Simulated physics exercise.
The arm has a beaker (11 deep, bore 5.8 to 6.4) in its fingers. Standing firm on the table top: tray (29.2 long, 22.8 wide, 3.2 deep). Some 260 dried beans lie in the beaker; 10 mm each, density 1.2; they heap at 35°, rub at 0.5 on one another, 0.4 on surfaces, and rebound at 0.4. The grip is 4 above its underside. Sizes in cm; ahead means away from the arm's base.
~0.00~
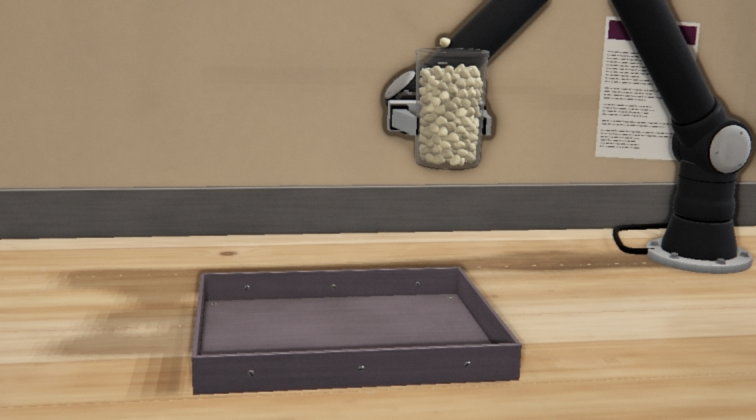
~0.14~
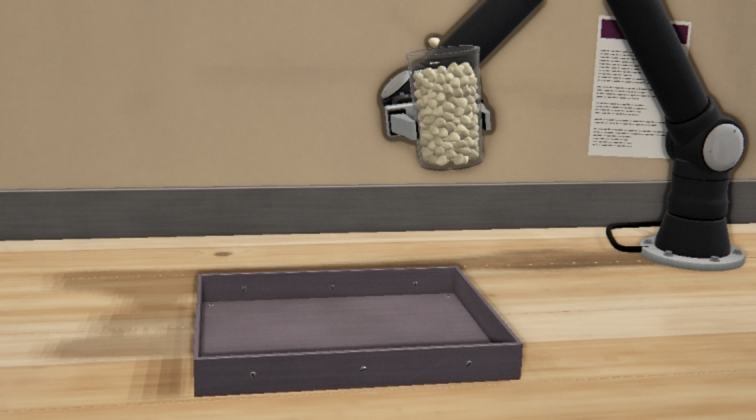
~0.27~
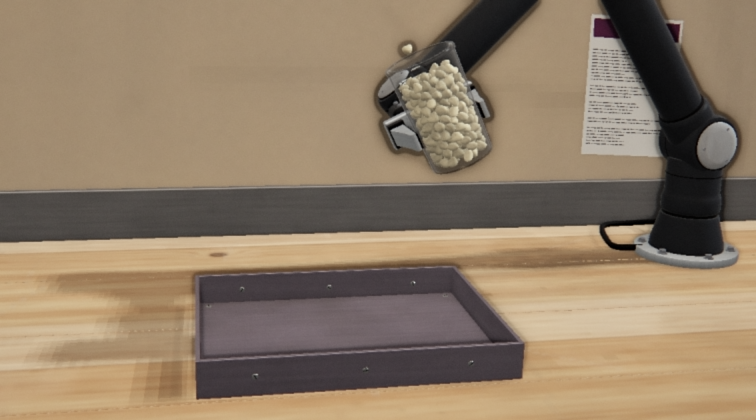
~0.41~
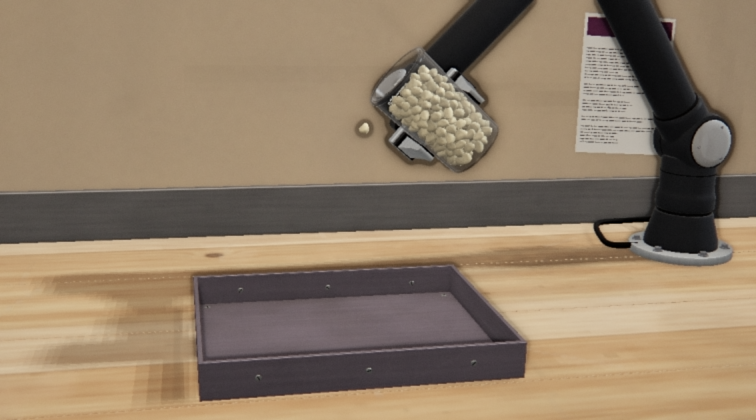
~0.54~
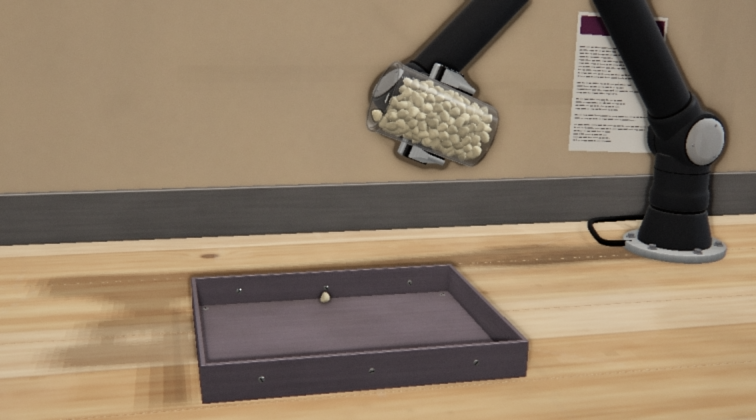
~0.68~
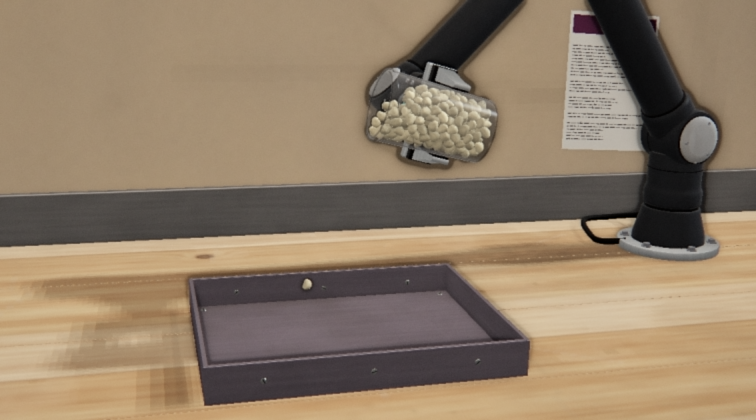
A black robot arm tips a clear beaker of cream-coloured beans leftward above a wooden table, seen from the front against a tan wall with a grey band. A shallow, dark purplish tray sits below, and a printed sheet hangs behind the arm at right. The beaker leans nearly onto its side, one bean drops and bounces in the tray, and the view drifts slightly.
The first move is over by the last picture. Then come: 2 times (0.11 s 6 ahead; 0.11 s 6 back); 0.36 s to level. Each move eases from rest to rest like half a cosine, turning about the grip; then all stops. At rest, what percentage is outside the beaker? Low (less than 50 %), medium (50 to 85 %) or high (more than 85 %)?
Answer: Medium; 50 to 85 % of the dried beans finish outside the beaker.
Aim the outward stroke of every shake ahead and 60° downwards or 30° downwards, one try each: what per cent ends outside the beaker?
About 15 and 35 per cent.
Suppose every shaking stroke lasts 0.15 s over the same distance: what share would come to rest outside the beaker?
In that case some 45 per cent.
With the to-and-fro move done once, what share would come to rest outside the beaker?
It would be near 55 per cent.
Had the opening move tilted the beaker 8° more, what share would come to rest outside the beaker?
It would be near 85 per cent.
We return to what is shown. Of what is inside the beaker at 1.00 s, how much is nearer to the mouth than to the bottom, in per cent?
Roughly 35 per cent.
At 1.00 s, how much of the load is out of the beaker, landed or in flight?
Some 45 per cent.
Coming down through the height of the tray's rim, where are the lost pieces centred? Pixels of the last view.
Near (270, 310).
By 1.00 s, tilted 75° forward, highest piece 24 above the table; 142 in the beaker, 26 in the tray, 3 on the table or floor, 94 in flight or on a rim.
By 1.32 s, tilted 31° forward, highest piece 26 above the table; 147 in the tray, 80 in the beaker, 33 on the table or floor, 5 in flight or on a rim.
By 1.68 s, level, highest piece 22 above the table; 149 in the tray, 80 in the beaker, 36 on the table or floor.
By 2.73 s, level, highest piece 22 above the table; 149 in the tray, 80 in the beaker, 36 on the table or floor.
Final count, 149 in the tray, 80 in the beaker, 36 on the table or floor. That is 70 % outside the beaker.
